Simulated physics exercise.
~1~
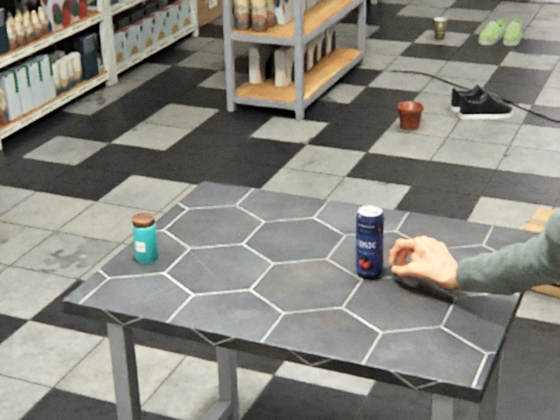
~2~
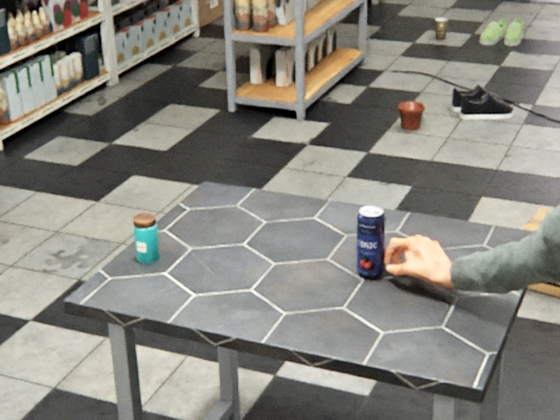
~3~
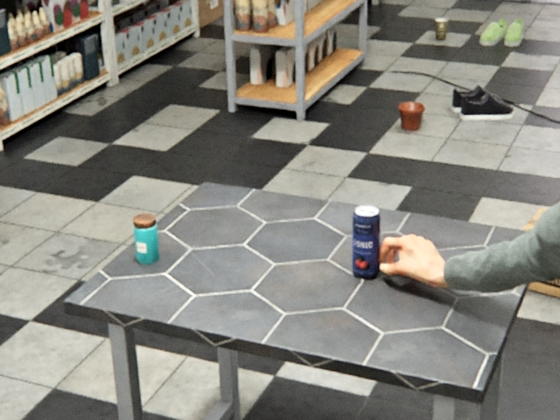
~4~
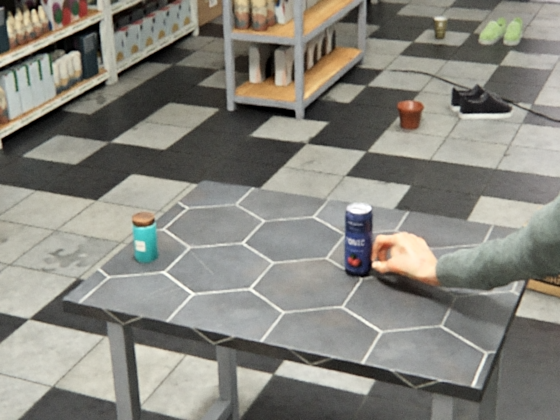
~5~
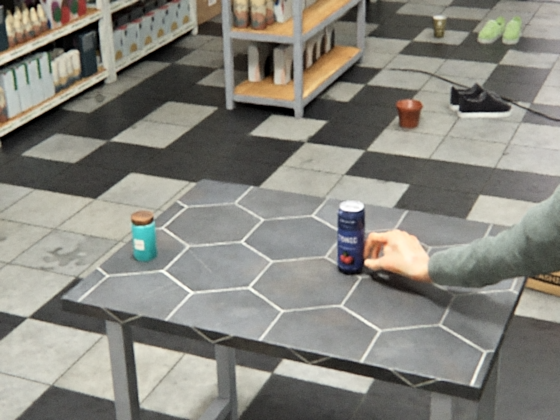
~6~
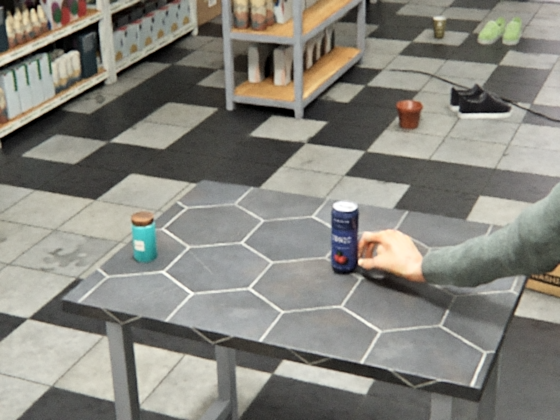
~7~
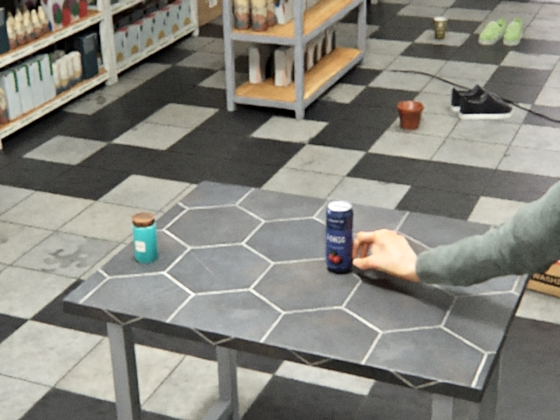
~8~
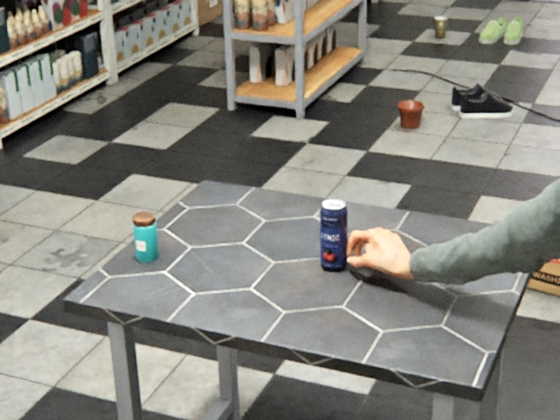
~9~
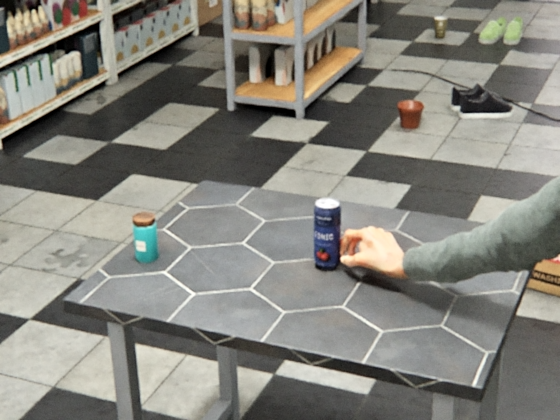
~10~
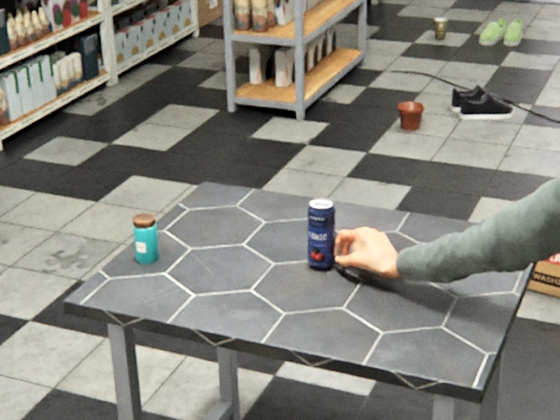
Blue can sliding slowly left across a hexagon-patterned table, pushed by a hand and staying upright, while a turquoise shaker stays put.
